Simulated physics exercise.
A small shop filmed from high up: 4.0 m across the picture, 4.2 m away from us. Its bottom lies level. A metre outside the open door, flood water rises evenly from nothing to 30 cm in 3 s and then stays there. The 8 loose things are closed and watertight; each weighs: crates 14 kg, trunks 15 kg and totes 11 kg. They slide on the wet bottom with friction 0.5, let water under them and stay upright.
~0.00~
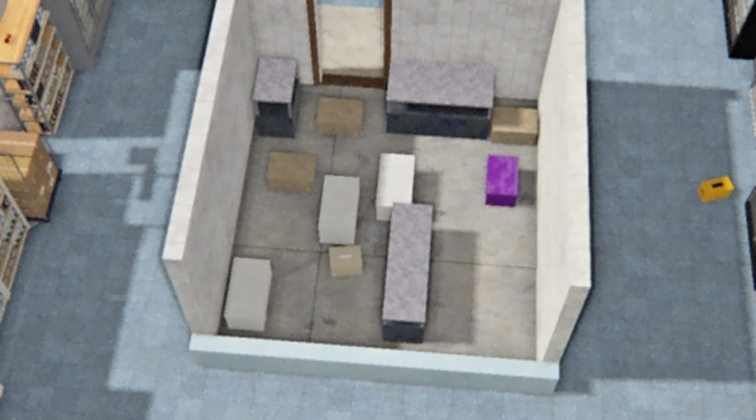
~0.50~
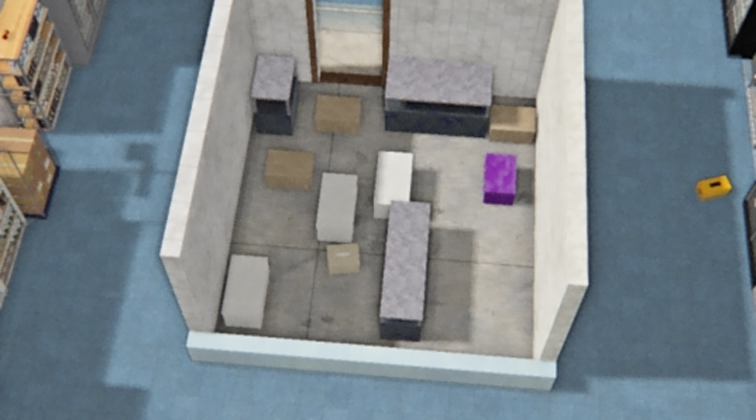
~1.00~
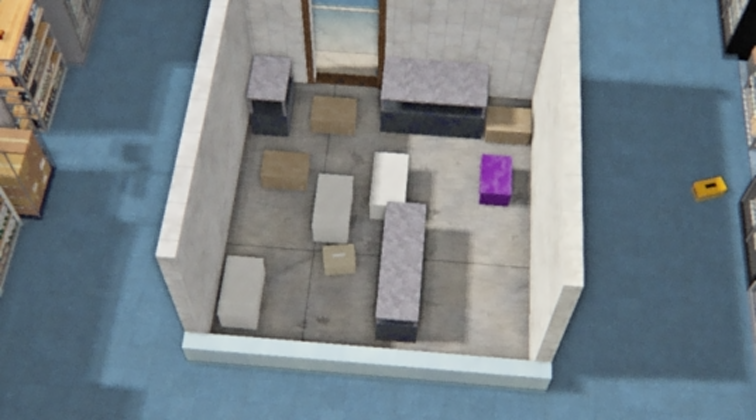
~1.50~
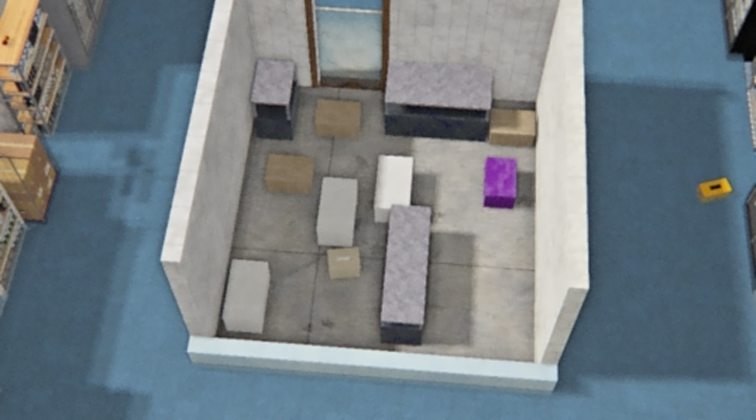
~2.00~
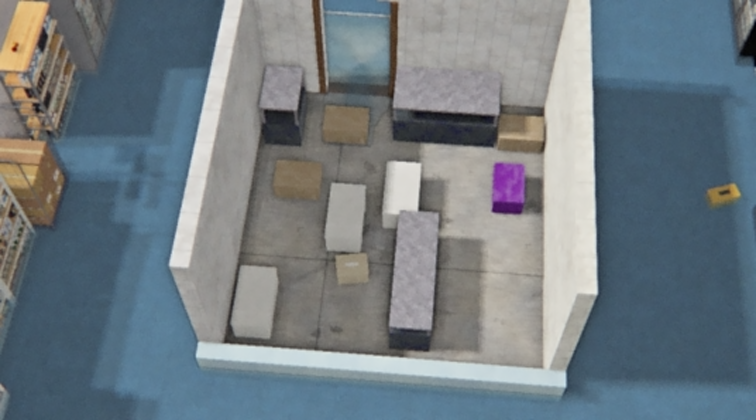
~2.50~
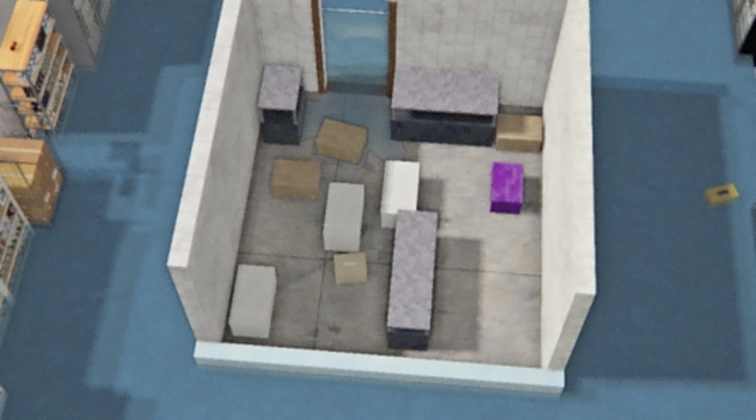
At the start, a small roofless shop seen from above holds grey and brown boxes, dark units and a purple crate on dry floor. Bluish water spreads outside, then enters at the back doorway, and the brown box nearest it turns and shifts slightly forward while the rest stay put.
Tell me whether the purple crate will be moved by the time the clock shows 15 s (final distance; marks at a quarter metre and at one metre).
The purple crate is nudged along.
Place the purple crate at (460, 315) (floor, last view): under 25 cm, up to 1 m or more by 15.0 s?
It holds its place.
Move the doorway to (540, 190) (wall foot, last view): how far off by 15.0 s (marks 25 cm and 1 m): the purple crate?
In that case the purple crate travels far.
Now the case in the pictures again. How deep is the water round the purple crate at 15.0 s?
About 19 cm.
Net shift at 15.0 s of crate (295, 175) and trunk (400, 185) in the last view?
In that order: 100 cm, 120 cm.
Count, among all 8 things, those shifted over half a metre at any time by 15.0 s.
I count 7.
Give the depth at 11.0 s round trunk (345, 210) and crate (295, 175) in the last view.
About 21 and 21 cm.
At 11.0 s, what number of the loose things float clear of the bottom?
8 of them.
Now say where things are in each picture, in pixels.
The purple crate at (503, 175), on the bottom; 0.0 m2 under water; 0 of 8 have shifted, in the first frame.
The purple crate at (501, 173), on the bottom; water covers 0.0 m2; 0 of 8 have shifted, in the second frame.
The purple crate at (497, 174) rests on the ground; water covers 0.0 m2; 0 of 8 have shifted, in the third frame.
The purple crate at (501, 177), on the bottom; water covers 0.0 m2; 0 of 8 have shifted, in the fourth frame.
The purple crate at (509, 182), on the bottom; water covers 0.4 m2; 0 of 8 have shifted, in the fifth frame.
The purple crate at (508, 182) rests on the ground; water covers 1.0 m2; 1 of 8 have shifted, in the sixth frame.
After 3.5 s the purple crate is near (508, 182), 0.0 m from its start, aground; 0 afloat.
After 6.8 s the purple crate is near (512, 182), 0.1 m from its start, aground; 5 afloat.
After 11.0 s the purple crate is near (521, 136), 0.7 m from its start, afloat; 8 afloat.
After 15.0 s the purple crate is near (520, 149), 0.5 m from its start, afloat; 8 afloat.
